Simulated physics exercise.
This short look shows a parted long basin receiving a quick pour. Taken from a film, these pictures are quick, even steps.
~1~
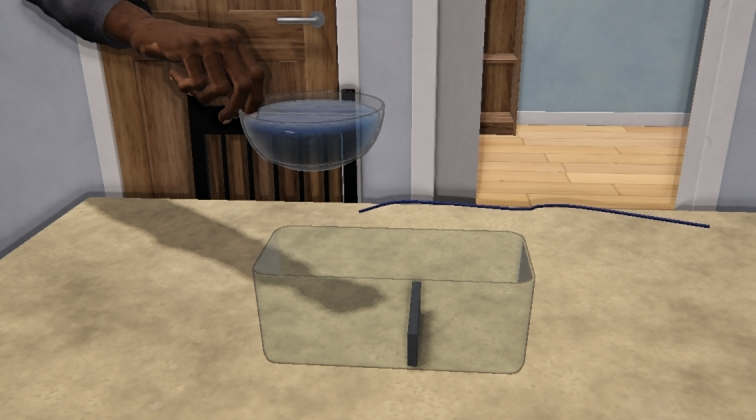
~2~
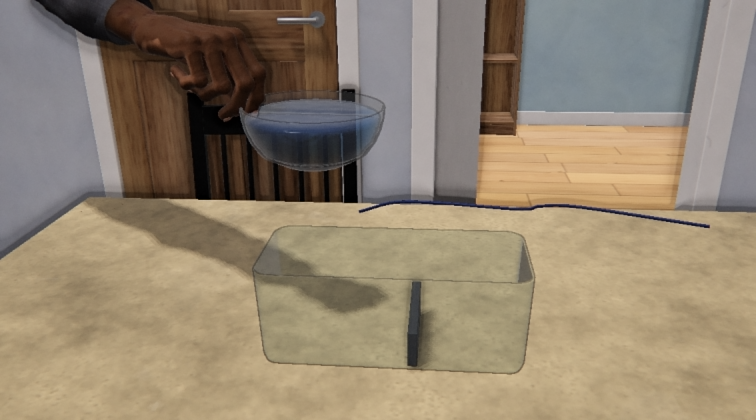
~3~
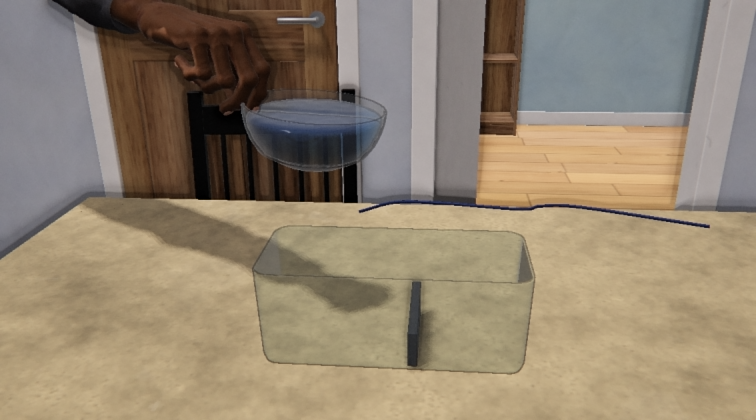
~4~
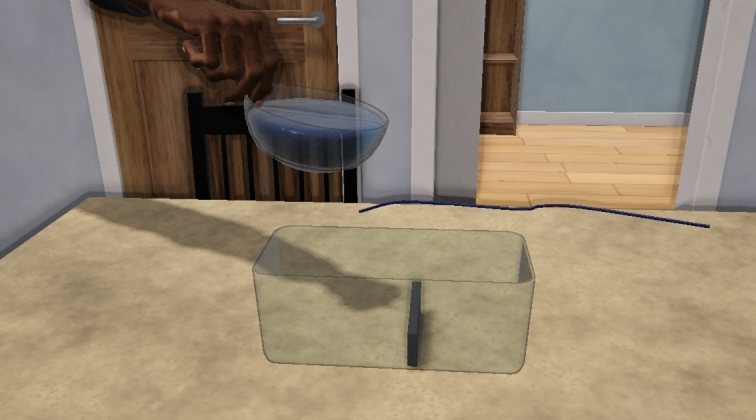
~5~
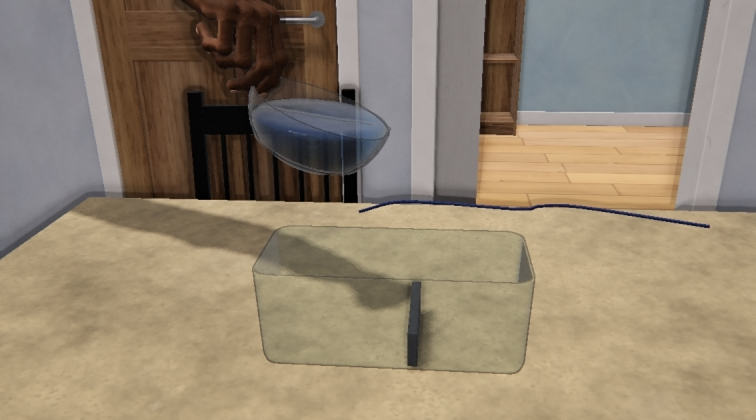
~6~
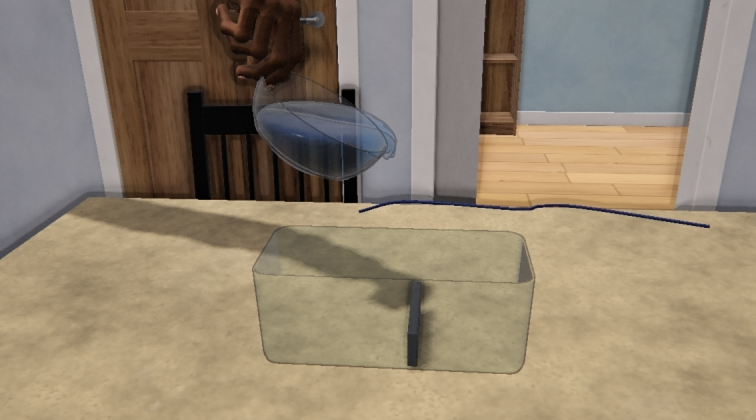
A clear, round bowl of blue liquid is held by a hand at the upper left, above a pale, mottled tabletop seen from slightly above in a room with wooden doors. Below sits a clear rectangular basin with a dark upright divider, a dark blue cord lying behind it. The hand rises and turns, steadily tilting the bowl down to the right, and liquid reaches its lowered edge while the camera stays still.
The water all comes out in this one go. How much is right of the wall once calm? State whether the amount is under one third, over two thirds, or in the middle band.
Short answer, the right side holds a middle share of a third to two thirds.
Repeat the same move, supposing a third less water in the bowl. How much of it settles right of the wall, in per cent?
Estimated share: Around 55 %.
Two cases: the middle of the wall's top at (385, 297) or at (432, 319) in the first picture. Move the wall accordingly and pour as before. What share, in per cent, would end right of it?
About 85 per cent on the first try, and 35 per cent on the second.
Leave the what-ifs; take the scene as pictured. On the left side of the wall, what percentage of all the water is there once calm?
That works out near 45 in every hundred.
A moment on, the bowl is tipped on its side and 9 per cent is still to pour, 3 is left of the wall and 44 right of it.
Next, the bowl is tipped right over and 0 per cent is still to pour, 28 is left of the wall and 56 right of it.
Then the bowl is tipped right over and 0 per cent is still to pour, 39 is left of the wall and 56 right of it.
Later the bowl is tipped right over and 0 per cent is still to pour, 42 is left of the wall and 52 right of it.
At rest 43 per cent lies left of the wall, 52 right of it and 5 outside.
